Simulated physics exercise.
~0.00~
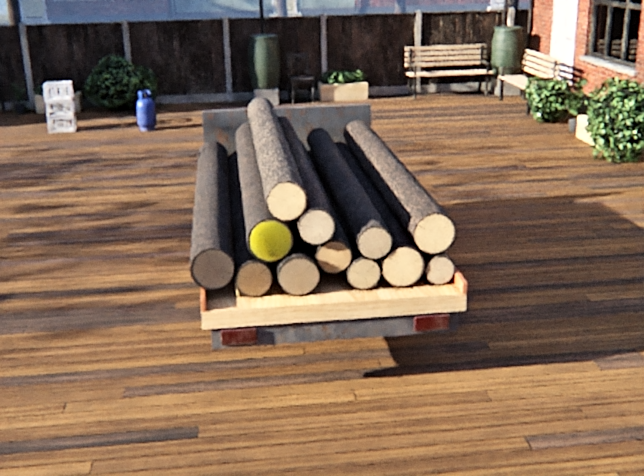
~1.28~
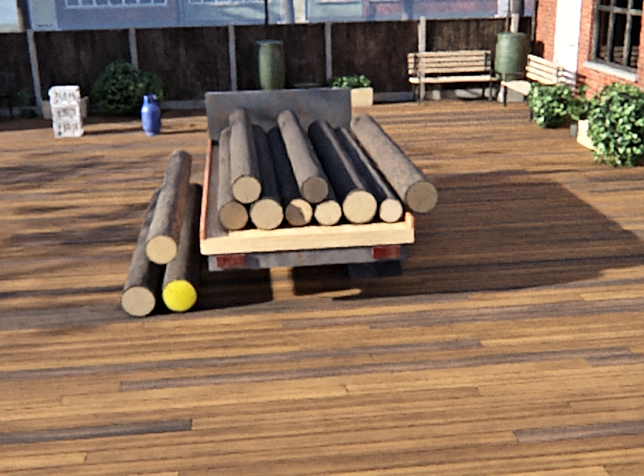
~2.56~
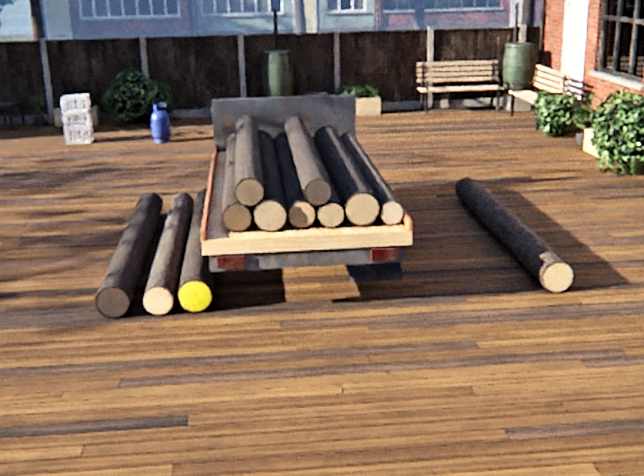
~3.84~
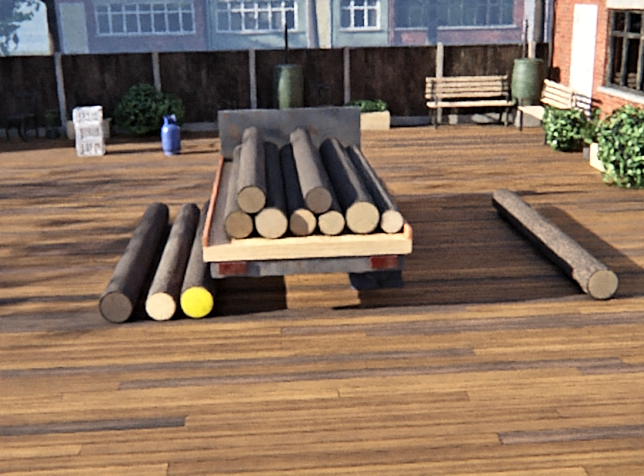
Low trailer stacked with timber poles shedding four onto wooden decking, the yellow-ended one lying on the left with two others.
